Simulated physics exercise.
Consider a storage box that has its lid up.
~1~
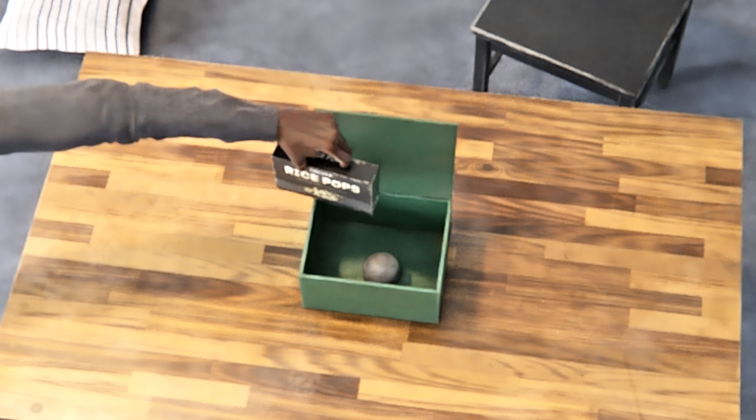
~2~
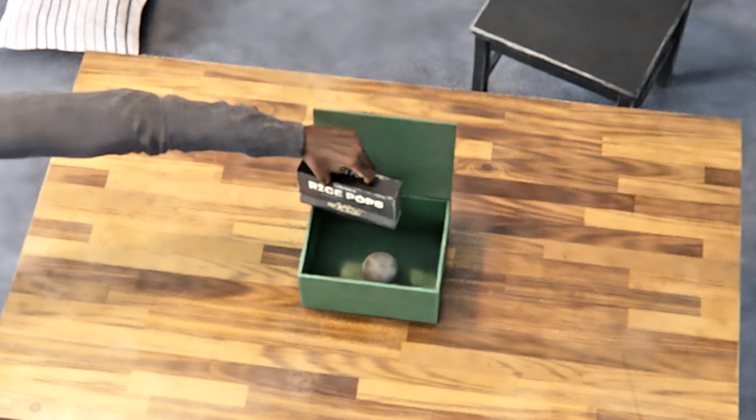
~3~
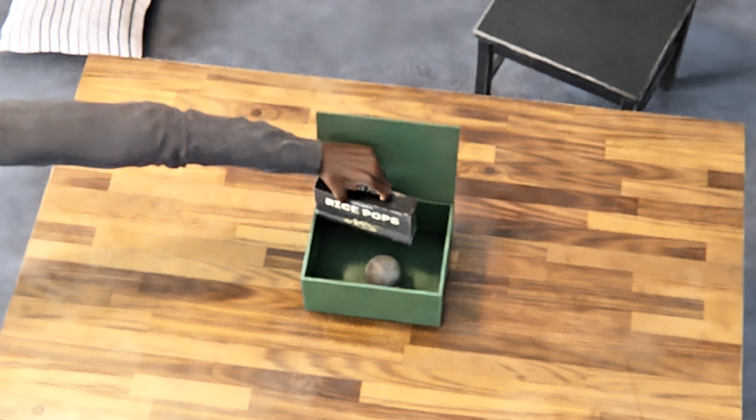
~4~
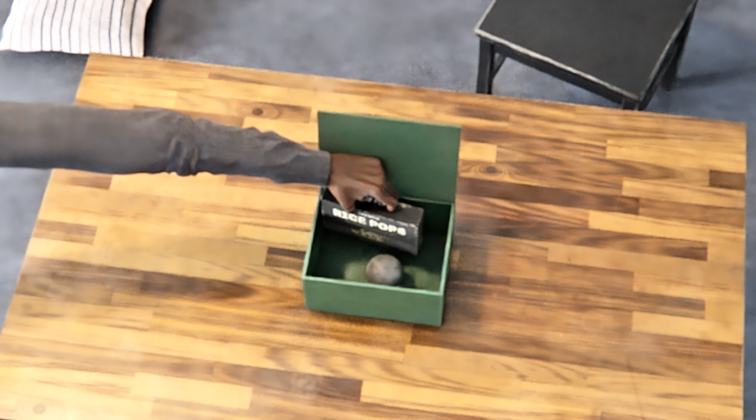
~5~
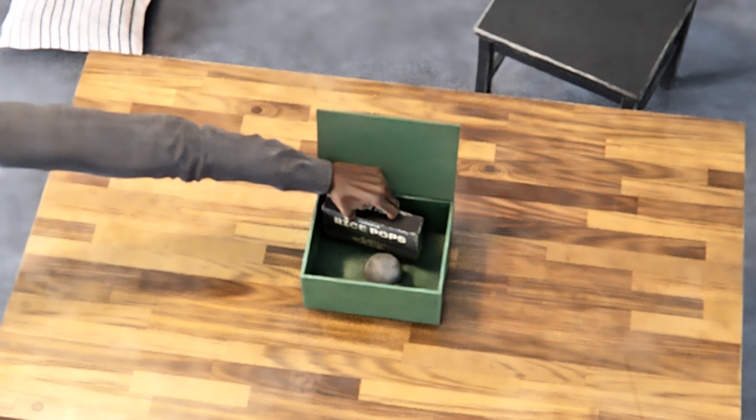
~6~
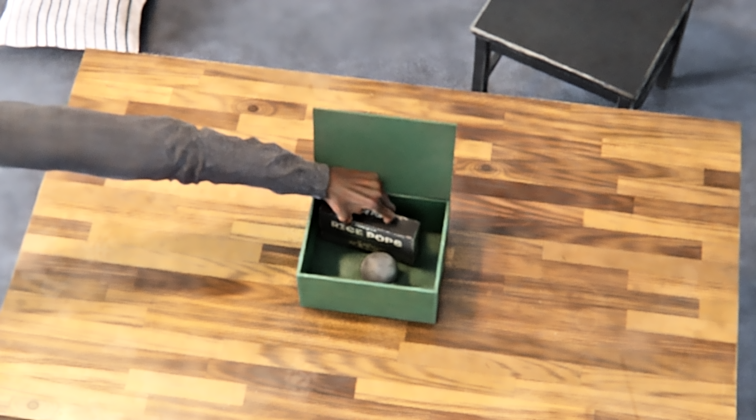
A dark-sleeved arm reaches in from the left over a striped wooden table, seen from above at an angle, with a black stool at upper right and a striped cushion at upper left. Its hand grips a black "Rice Pops" packet above an open green box holding a grey ball. The hand moves the packet rightward and lowers it into the box behind the ball, still gripping it.
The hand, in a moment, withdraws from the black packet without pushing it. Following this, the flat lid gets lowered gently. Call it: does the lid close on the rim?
My call is that it closes.
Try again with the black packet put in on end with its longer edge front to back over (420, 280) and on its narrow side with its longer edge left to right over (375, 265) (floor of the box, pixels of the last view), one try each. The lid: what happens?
On the first try the lid remains open; on the second it comes fully down.
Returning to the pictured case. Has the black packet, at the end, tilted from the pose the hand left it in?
Observation: The black packet keeps the set orientation.
Then, 1.30 s after the last picture, lid 79° above the rim.
Then, 1.70 s after the last picture, lid 47° above the rim.
Then, 2.00 s after the last picture, lid 11° above the rim.
At rest, lid shut; both in place. Seen from the same camera at the end, black packet near (370, 231).
